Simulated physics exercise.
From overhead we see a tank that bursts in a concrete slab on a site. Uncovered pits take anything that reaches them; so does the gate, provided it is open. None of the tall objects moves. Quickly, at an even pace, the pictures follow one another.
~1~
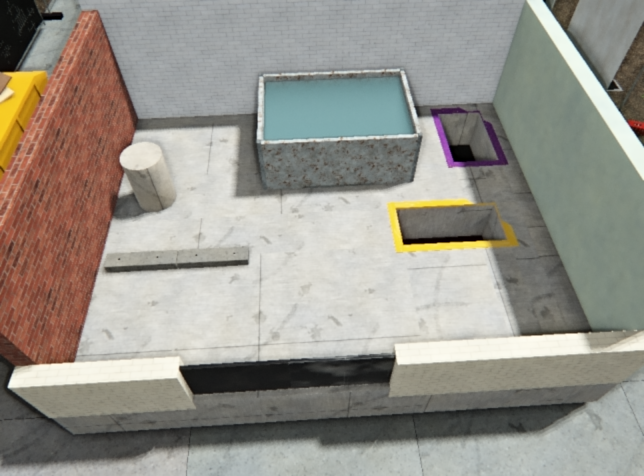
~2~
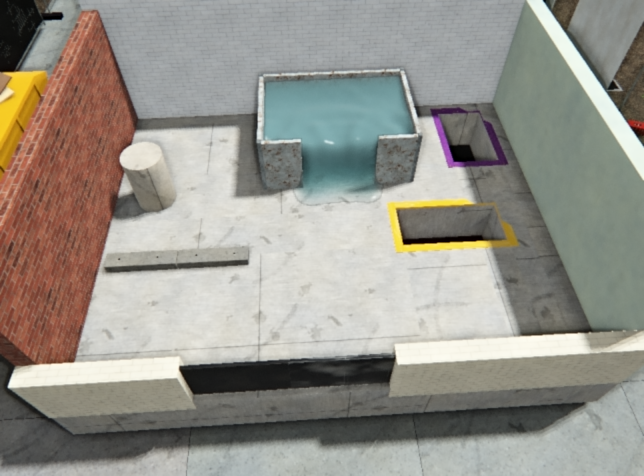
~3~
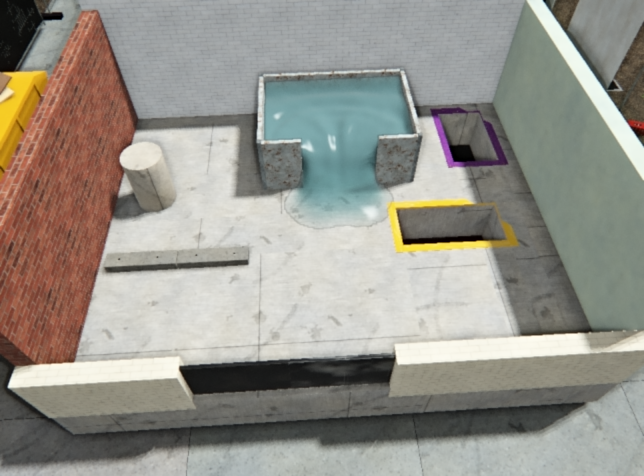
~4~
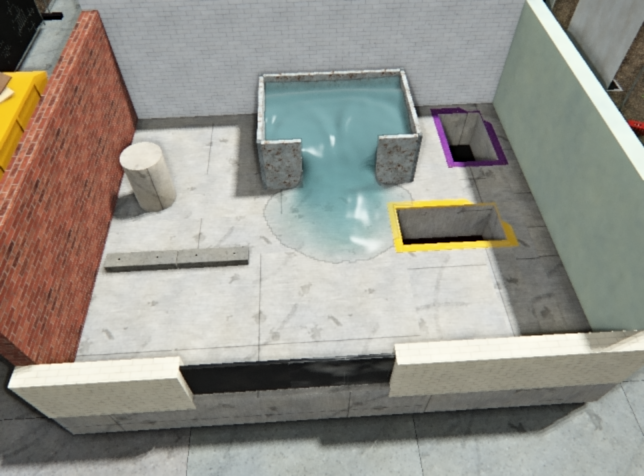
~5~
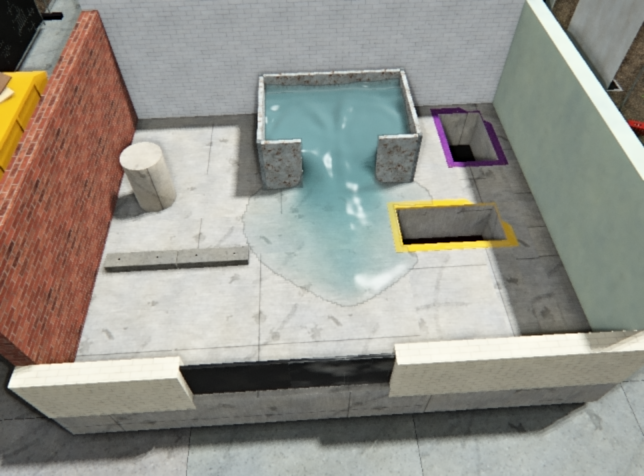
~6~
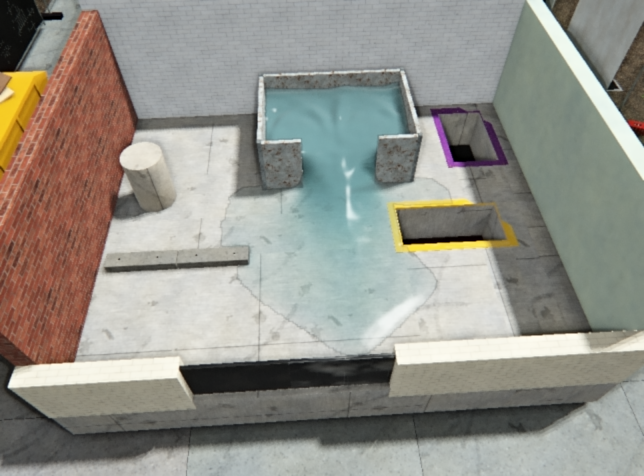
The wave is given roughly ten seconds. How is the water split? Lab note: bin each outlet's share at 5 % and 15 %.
The gate pulls in barely a drop - beneath five per cent; the purple pit pulls in a so-so amount - five to fifteen per cent; the yellow pit pulls in a good deal - past fifteen per cent.
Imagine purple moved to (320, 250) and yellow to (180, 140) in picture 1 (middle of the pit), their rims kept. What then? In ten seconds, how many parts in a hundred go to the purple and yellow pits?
Log, per cent - purple: 55, yellow: 0.
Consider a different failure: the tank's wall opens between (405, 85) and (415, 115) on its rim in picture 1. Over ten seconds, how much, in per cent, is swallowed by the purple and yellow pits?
Purple 70 %, yellow 2 %.
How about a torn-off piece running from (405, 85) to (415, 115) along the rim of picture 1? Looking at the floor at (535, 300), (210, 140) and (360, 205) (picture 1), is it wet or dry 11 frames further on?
The first would be drenched, the second still unwetted and the third still unwetted.
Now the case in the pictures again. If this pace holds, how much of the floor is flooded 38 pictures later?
That works out to some 90 in a hundred.
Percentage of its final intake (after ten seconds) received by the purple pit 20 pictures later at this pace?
By my reckoning, 5 percent.
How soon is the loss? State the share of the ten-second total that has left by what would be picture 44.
My figure is about 60 in a hundred.
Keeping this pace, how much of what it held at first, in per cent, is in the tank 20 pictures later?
Estimate: Around 30 per cent.
A moment on, water covers 40 % of the floor; the gate 0 %, the purple pit 0 %, the yellow pit 4 %.
Next, water covers 50 % of the floor; the gate 0 %, the purple pit 0 %, the yellow pit 6 %.
Then, water covers 65 % of the floor; the gate 0 %, the purple pit 0 %, the yellow pit 9 %.
Later, water covers 90 % of the floor; the gate 0 %, the purple pit 4 %, the yellow pit 16 %.
In the end, water covers 95 % of the floor; the gate 0 %, the purple pit 9 %, the yellow pit 26 %.
